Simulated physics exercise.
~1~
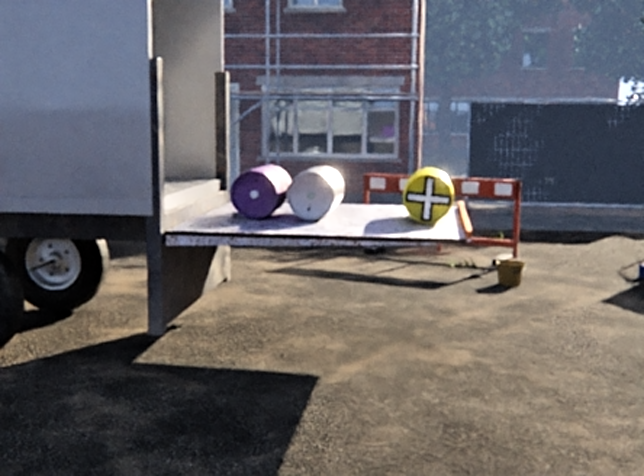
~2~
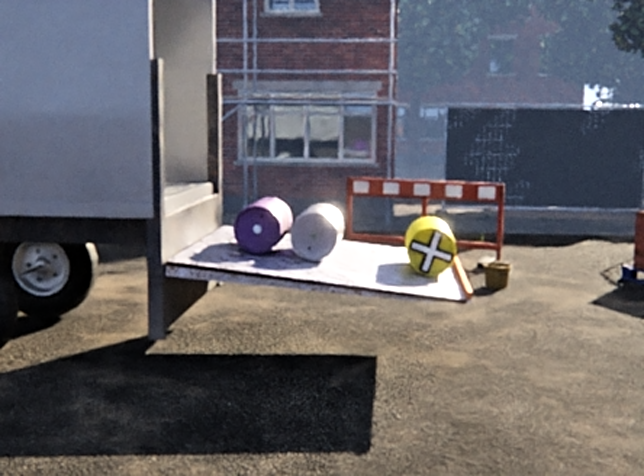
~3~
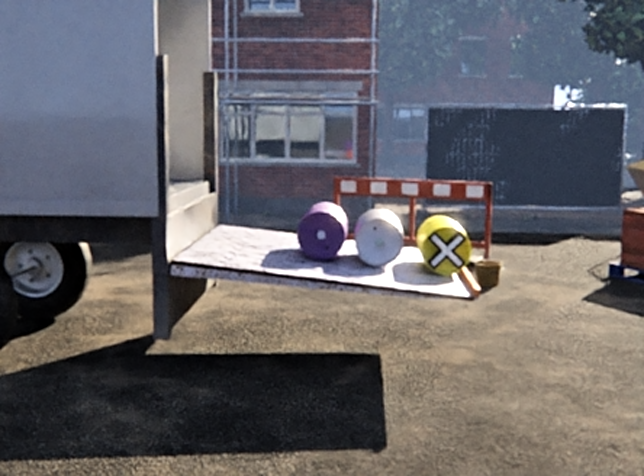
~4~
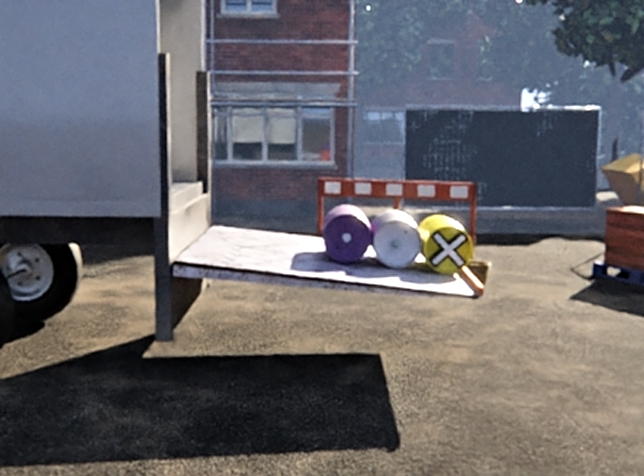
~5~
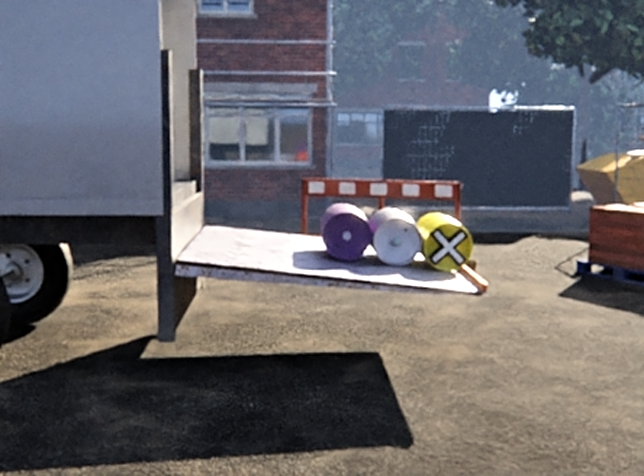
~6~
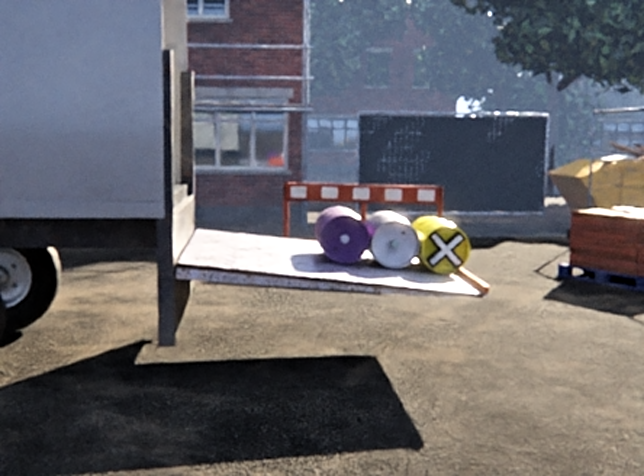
A purple, a white and a yellow keg, the yellow one marked with a white cross, lie on the pale lift plate behind a grey truck, seen from the side in a sunlit yard. Brick buildings, scaffolding and a red-and-white barrier stand behind. The plate lowers a little and tips down to the right, towards the small upright flap at its outer edge. The kegs roll right, the yellow one only a short way, and bunch up beside the flap. They end at rest in a row on the sloping plate, with none going over.
